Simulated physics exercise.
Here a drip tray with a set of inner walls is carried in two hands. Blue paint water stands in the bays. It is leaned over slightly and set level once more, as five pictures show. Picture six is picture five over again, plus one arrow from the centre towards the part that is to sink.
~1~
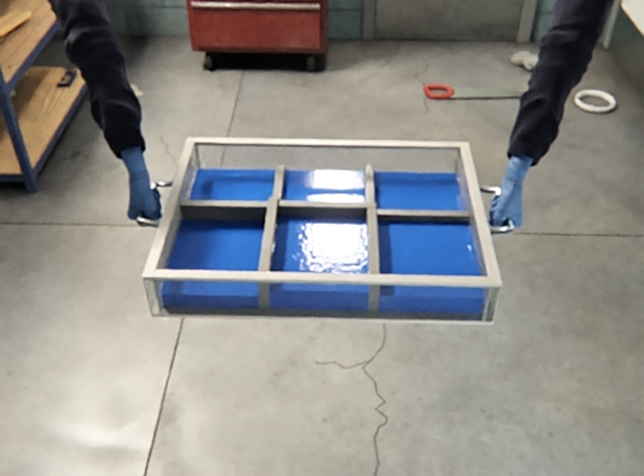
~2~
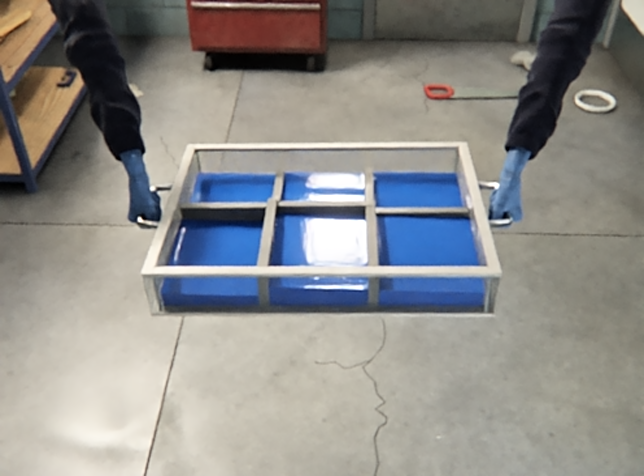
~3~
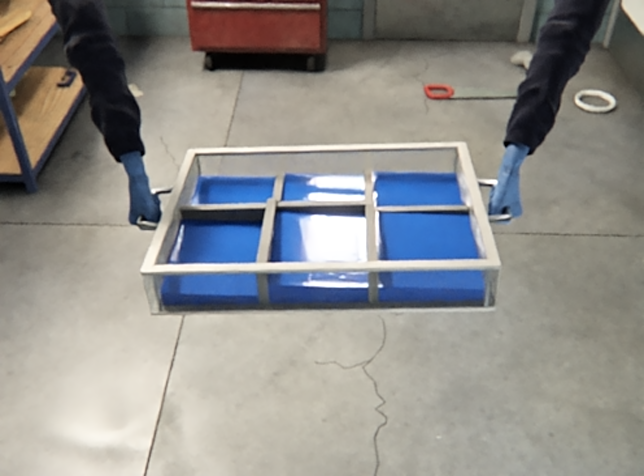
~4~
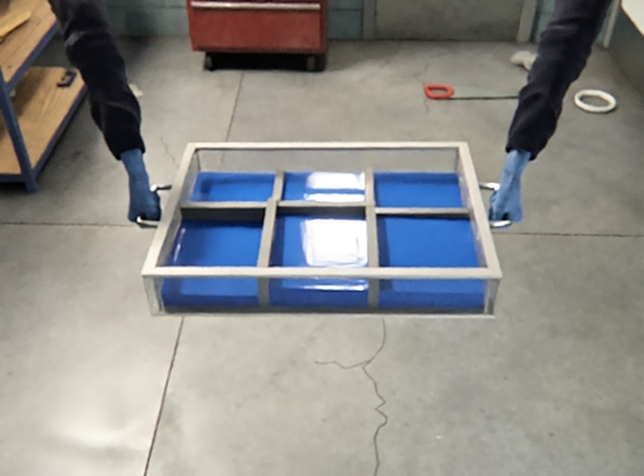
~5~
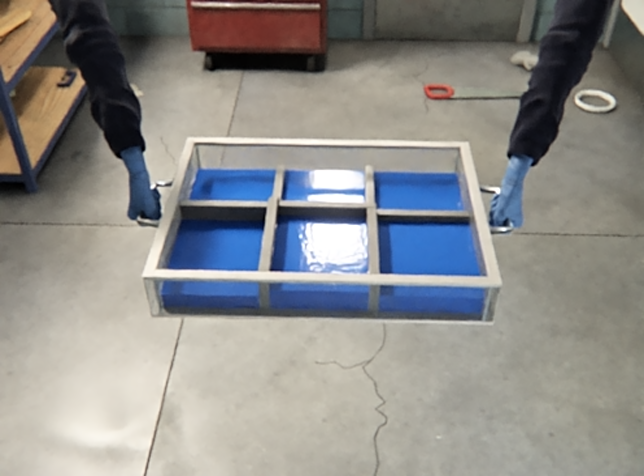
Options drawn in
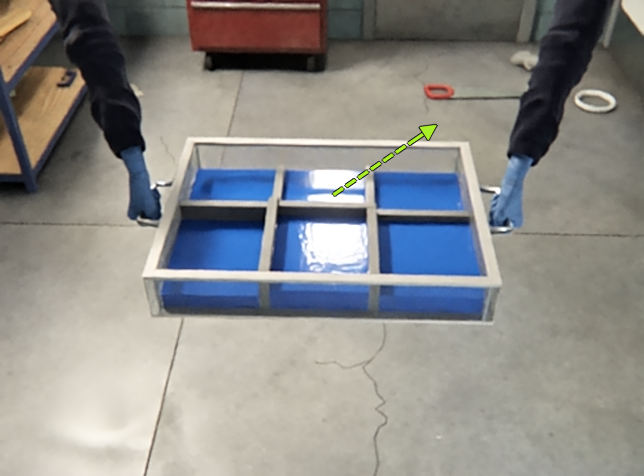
Two gloved hands holding a divided tray of blue liquid, tilting it slightly toward the back left, then levelling it again.
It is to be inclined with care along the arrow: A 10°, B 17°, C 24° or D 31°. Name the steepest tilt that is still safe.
A will do.
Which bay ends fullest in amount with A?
It is the front middle one.
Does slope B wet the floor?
Yes, that goes wrong.
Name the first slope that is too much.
B.
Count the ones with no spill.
One of the four.
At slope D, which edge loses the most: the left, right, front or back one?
The back rim.
The tray is level; deepest in the front middle bay, at (321, 250), shallowest in the back right.
Tipped about 3° down to the back left; no wall is crossed.
Tipped about 6° down to the back left; no wall is crossed.
Tipped about 3° down to the back left; no wall is crossed.
The tray is level; deepest in the front middle bay, at (321, 250), shallowest in the back left.
The arrow ends at (431, 128).
If A is chosen, nothing spills; the front middle bay holds the most.
If B is chosen, about 10 % goes over the rim.
If C is chosen, about 46 % goes over the rim.
If D is chosen, about 69 % goes over the rim.
